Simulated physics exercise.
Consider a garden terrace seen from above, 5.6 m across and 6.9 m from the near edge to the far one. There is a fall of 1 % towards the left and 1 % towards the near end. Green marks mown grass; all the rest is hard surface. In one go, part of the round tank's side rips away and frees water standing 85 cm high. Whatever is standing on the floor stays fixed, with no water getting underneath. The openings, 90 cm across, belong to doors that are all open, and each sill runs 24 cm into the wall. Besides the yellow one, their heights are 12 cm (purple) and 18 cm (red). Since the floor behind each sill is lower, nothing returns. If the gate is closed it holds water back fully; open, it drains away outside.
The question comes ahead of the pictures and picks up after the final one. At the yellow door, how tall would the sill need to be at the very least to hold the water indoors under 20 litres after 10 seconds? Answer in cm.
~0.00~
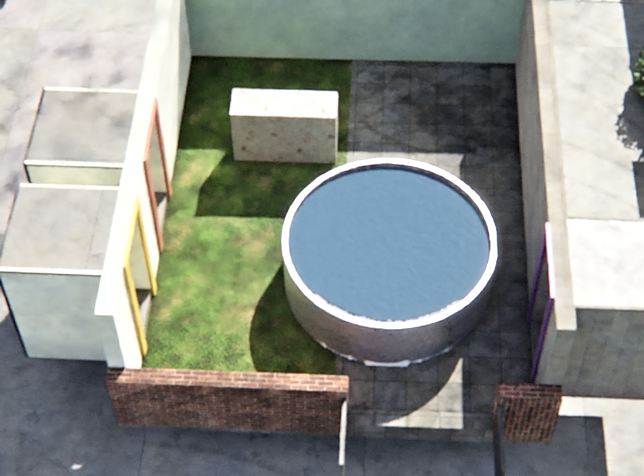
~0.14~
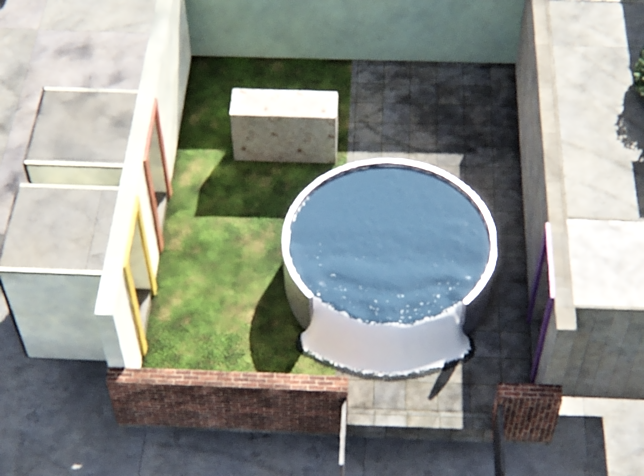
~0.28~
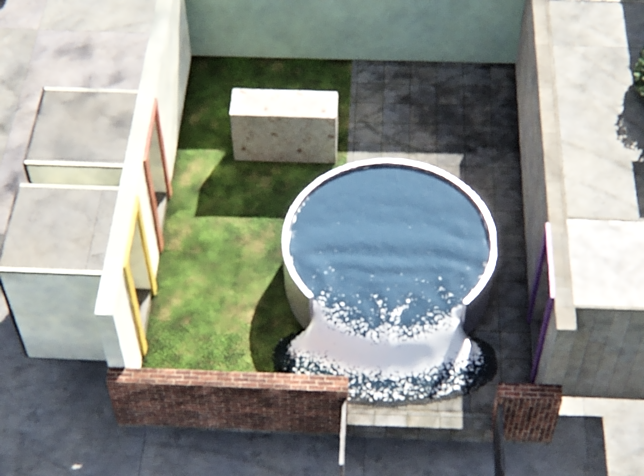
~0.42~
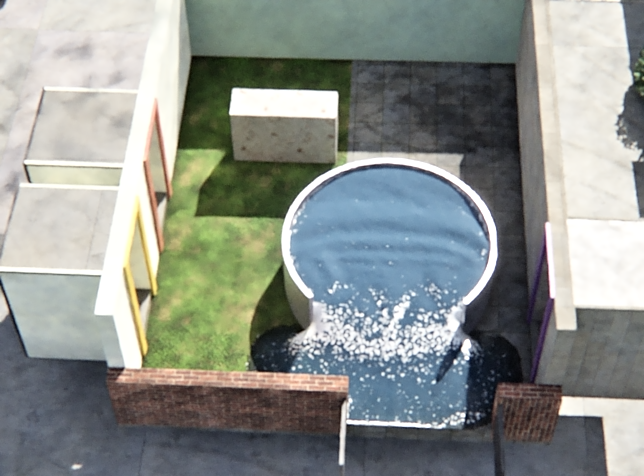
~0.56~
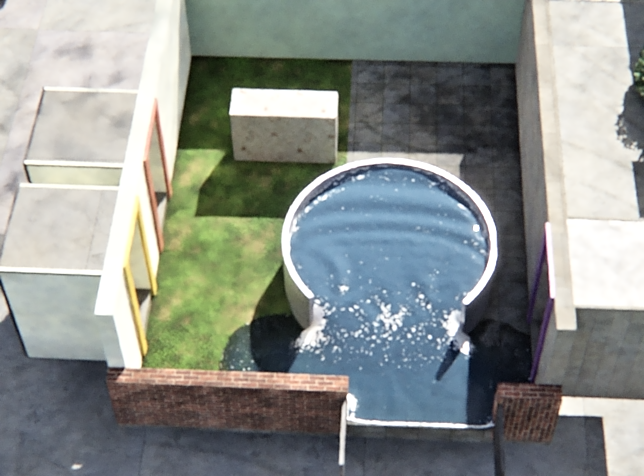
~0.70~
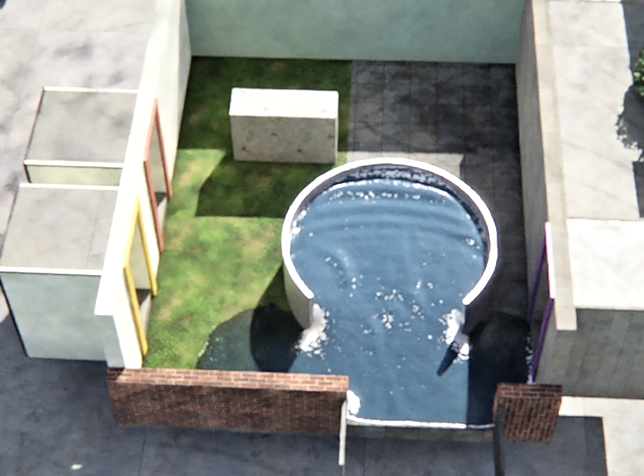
The sill would need roughly 18.5 cm.
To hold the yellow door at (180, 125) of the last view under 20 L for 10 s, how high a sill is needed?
About 5.5 cm.
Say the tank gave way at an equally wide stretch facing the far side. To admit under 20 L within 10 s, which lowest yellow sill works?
Roughly 17 cm.
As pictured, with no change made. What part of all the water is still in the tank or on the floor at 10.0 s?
I'd put it at about 36 per cent.
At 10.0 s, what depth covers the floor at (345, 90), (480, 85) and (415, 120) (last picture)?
5, 2 and 2 cm, respectively.
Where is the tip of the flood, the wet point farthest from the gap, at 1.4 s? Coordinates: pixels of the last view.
Somewhere near the pixel (136, 401).
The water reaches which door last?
The answer is the red one.
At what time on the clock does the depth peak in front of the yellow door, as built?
Some 2.4 s, more or less.
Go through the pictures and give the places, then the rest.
In the first frame, still water, 85 cm deep, in the round tank at (389, 242); the yellow door at (140, 281) is dry.
In the second frame, water pours out at (386, 350) and has run 0.3 m, to (456, 361); about 9 cm deep outside, 86 cm at the back.
In the third frame, the front is at a hidden place, 0.8 m from the gap at (386, 350); 2.0 m2 of floor is wet, 86 cm left at the back.
In the fourth frame, water pours out at (386, 353) and has run 1.3 m, to a hidden place; about 12 cm deep outside, 86 cm at the back.
In the fifth frame, the gap is at (386, 353), the front 1.7 m out at a hidden place; the back of the round tank holds 83 cm.
In the sixth frame, the gap is at (386, 353), the front 2.1 m out at a hidden place; the back of the round tank holds 74 cm; the yellow door at (140, 281), 3.5 m from the gap, is still 1.1 m from the nearest water.
After 1.4 s water covers 25 % of the floor, deepest (58 cm) near (328, 408); 7 cm at the yellow door, 0 litres in over its 18 cm sill.
After 3.0 s water covers 45 % of the floor, deepest (35 cm) near (136, 401); 23 cm at the yellow door, 12 litres in over its 18 cm sill.
After 10.0 s water covers 100 % of the floor, deepest (12 cm) near (152, 306); 10 cm at the yellow door, 21 litres in over its 18 cm sill.
At the yellow door as built, the water arrived by 1.4 s and peaked near 25 cm at 2.4 s.
Run again over the same 10 s with other heights there, 42 litres in over 15 cm, 12 litres over 20 cm. The limit of 20 litres is kept from about 18.5 cm up.
